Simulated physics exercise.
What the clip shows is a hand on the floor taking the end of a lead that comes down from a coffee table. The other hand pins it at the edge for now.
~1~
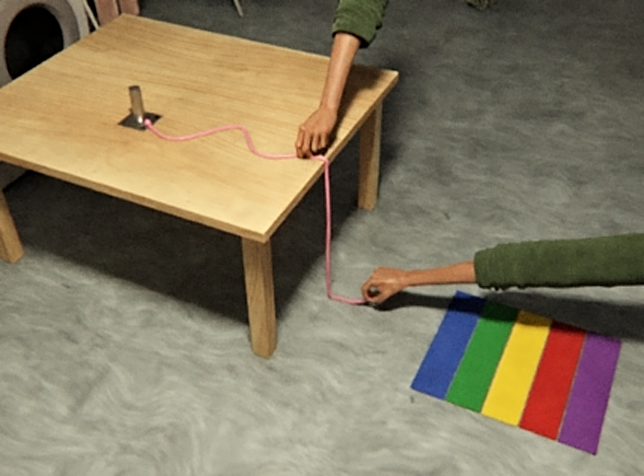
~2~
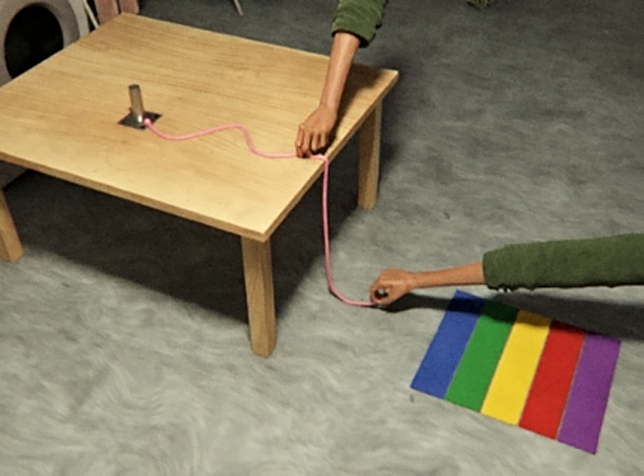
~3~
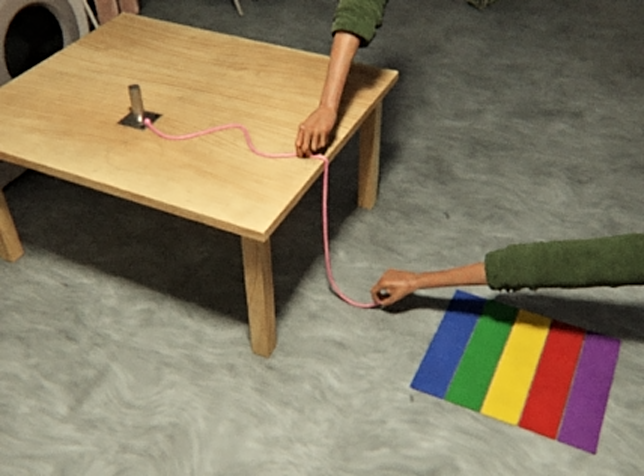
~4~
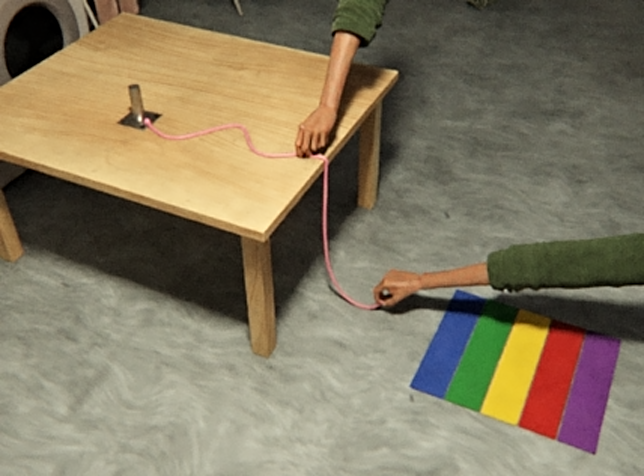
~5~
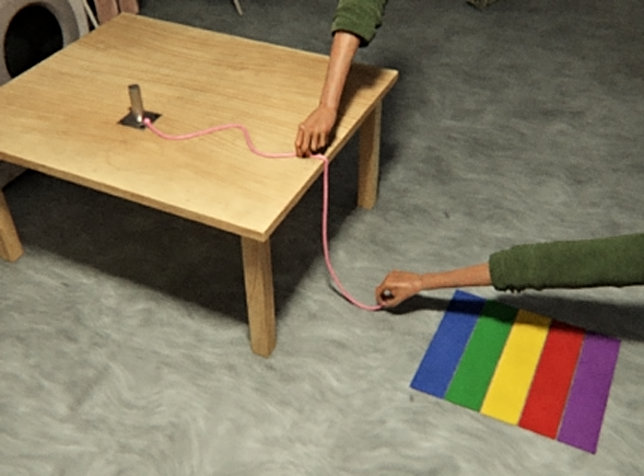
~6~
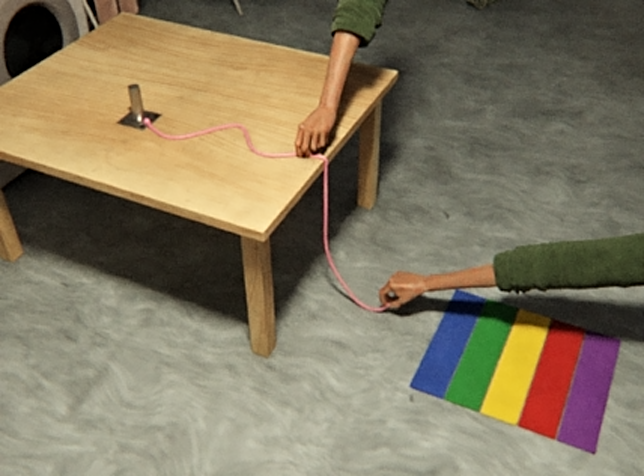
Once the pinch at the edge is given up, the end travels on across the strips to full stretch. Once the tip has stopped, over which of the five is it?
Over the yellow strip.
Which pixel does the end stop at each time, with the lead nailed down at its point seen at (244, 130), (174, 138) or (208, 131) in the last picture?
In that order: (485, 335), (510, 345) and (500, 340).
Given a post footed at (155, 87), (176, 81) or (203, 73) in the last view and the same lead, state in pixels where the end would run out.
The places are (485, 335), (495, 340) and (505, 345).
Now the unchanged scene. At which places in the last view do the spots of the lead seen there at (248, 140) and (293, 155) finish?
(276, 149) for the first, (332, 171) for the second.
Soon after, end near (456, 326); over blue.
Then, end near (497, 340); over green.
At full stretch, end near (521, 348); over yellow. It gets as far as the yellow strip.
